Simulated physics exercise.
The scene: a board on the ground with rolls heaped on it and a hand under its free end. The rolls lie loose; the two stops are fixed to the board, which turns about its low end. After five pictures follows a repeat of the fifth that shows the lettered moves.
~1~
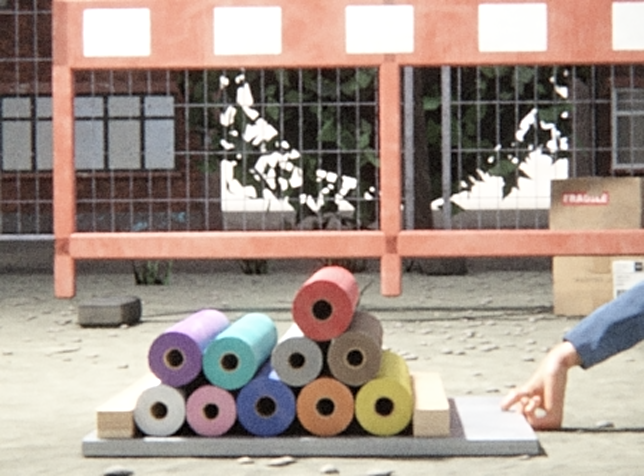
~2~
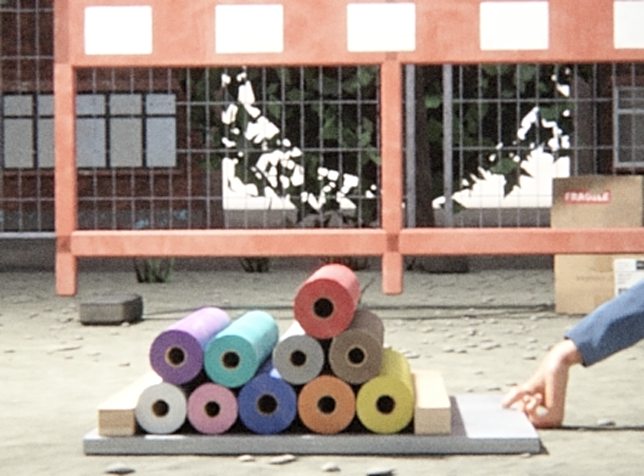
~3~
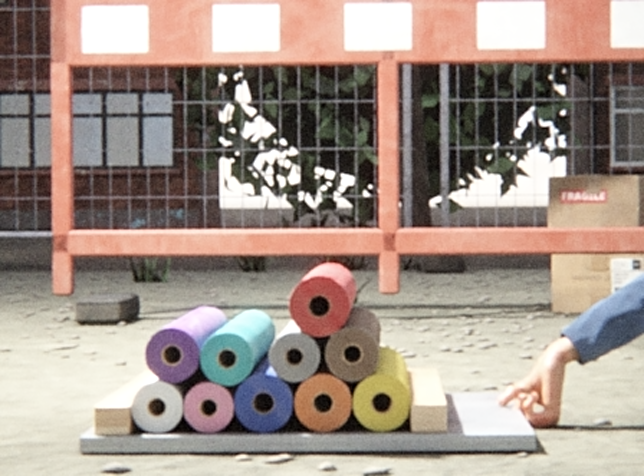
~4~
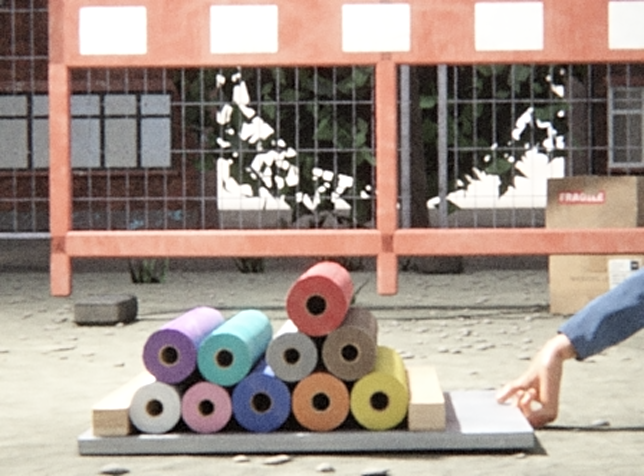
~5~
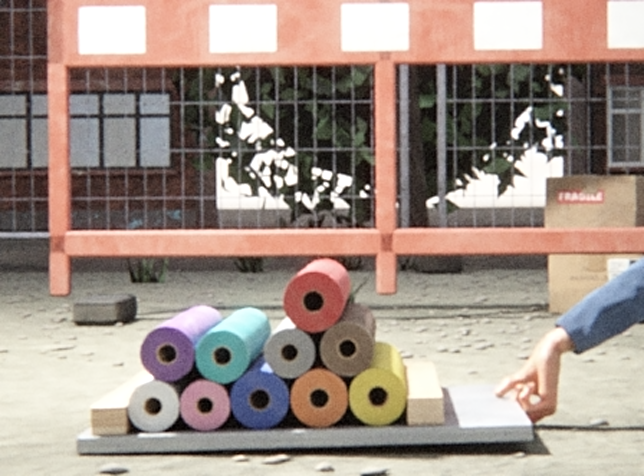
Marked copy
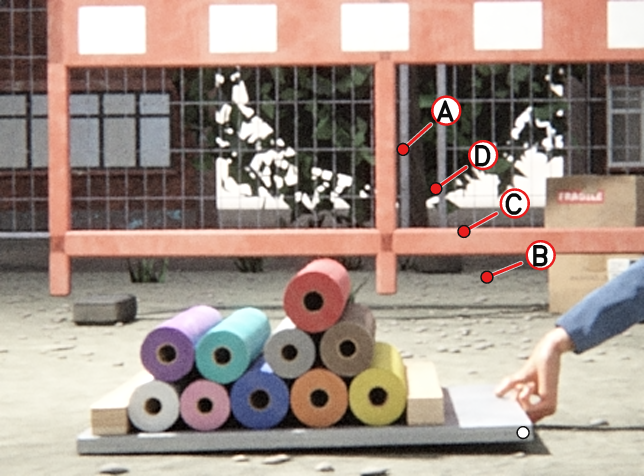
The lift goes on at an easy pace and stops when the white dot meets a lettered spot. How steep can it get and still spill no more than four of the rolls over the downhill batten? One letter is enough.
Up to C.
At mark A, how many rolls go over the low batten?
At A the number is five.
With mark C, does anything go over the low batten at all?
Yes.
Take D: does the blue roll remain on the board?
Yes, with D.
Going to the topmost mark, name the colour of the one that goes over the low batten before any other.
The purple one.
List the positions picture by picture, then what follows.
In the first frame, blue roll (266, 406); orange roll (325, 407); yellow roll (384, 407).
In the second frame, yellow roll (385, 405); grey roll (298, 358).
In the third frame, board (314, 406); brown roll (352, 354).
In the fourth frame, board (313, 406); white roll (155, 408); pink roll (206, 408).
In the fifth frame, board (311, 403); white roll (153, 406); pink roll (205, 406).
On the marked copy, A at (403, 149); B at (487, 277); C at (464, 231); D at (436, 189); the white dot at (523, 433).
Taking C. A third of the way, board at 17°.
Two thirds of the way, board at 29°.
When it is over, board at 29°, three over the low batten (turquoise, purple, red).
As for the rest, A five over the low batten; B two over the low batten (turquoise, purple); D five over the low batten.
